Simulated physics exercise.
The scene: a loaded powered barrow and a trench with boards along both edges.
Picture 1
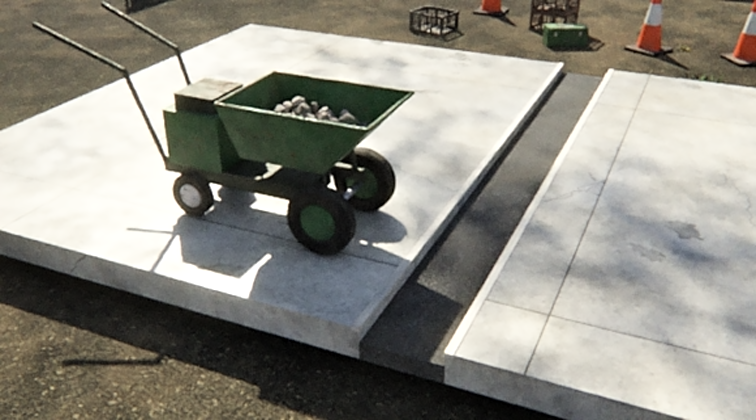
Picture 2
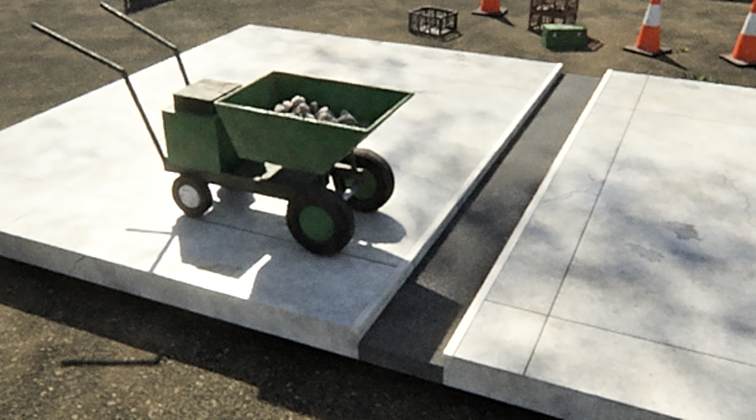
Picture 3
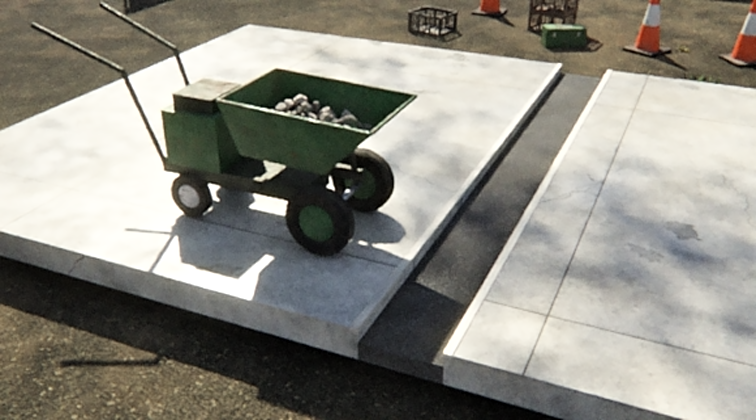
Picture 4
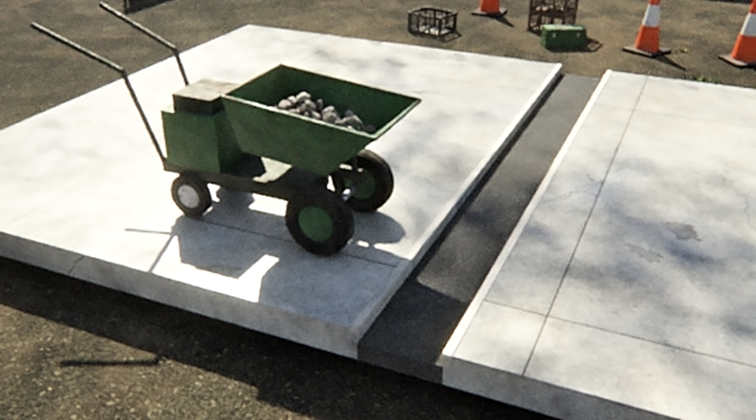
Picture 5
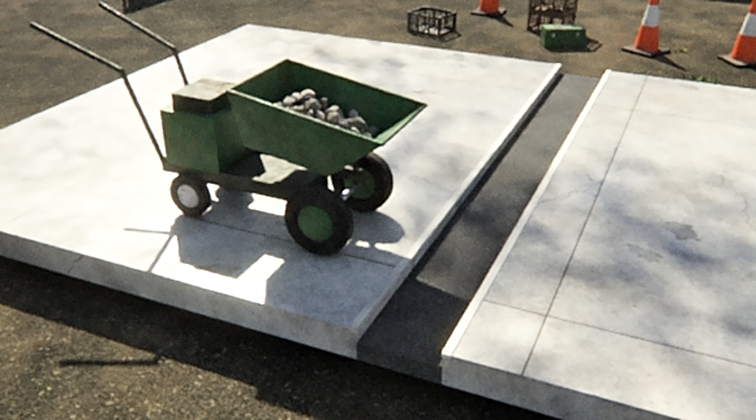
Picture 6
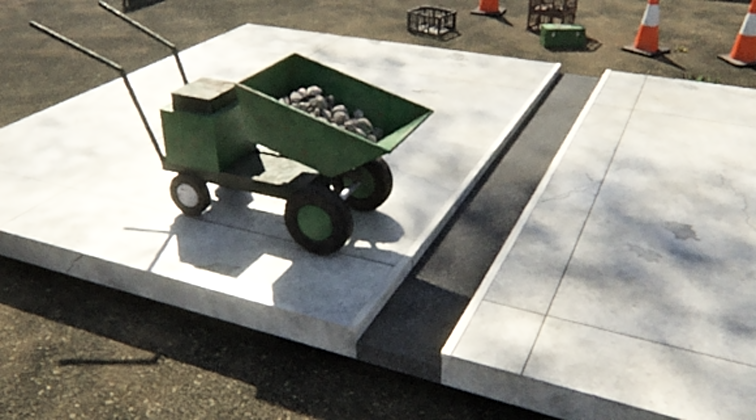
The green skip of a small wheeled barrow, loaded with grey stones, sits level at first on a pale slab beside a dark gap. Its back edge then rises and its front lip dips slightly to the right, while the wheels and handles stay still.
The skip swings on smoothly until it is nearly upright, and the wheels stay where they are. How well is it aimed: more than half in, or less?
Between the edges lies more than half of the load.
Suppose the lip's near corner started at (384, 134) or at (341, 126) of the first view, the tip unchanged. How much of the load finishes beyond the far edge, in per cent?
About 20 and 0 per cent.
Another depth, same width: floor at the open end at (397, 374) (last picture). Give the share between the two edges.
Near 100 %.
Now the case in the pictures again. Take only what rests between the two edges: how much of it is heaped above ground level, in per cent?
Some 30 per cent.
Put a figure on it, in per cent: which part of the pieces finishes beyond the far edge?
Roughly 5 in a hundred.
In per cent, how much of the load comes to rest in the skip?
Roughly 30 in a hundred.
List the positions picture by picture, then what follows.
In the first frame, lip of the skip near (367, 131), level; top of the load near (303, 122), broken stones; first edge of the trench near (382, 292); far edge near (471, 315), the trench over half as wide as the skip, and shallow for its width.
In the second frame, lip of the skip near (367, 132), level; top of the load near (303, 122).
In the third frame, lip of the skip near (370, 135), tipped barely; top of the load near (305, 121).
In the fourth frame, lip of the skip near (375, 139), tipped a little; top of the load near (292, 122).
In the fifth frame, lip of the skip near (382, 145), tipped a little; top of the load near (296, 120).
In the sixth frame, lip of the skip near (389, 152), tipped a little; top of the load near (296, 112); first edge of the trench near (379, 292); far edge near (468, 315).
Shortly afterwards, skip tipped steeply; the whole lot in the skip.
Next, skip tipped steeply; all but a few in the skip; a little in or heaped over the trench.
Some moments later, skip tipped right over; near a third in the skip; near two thirds in or heaped over the trench; a little beyond it.
In the end, skip tipped right over; near a third in the skip; near two thirds in or heaped over the trench; a little beyond it.
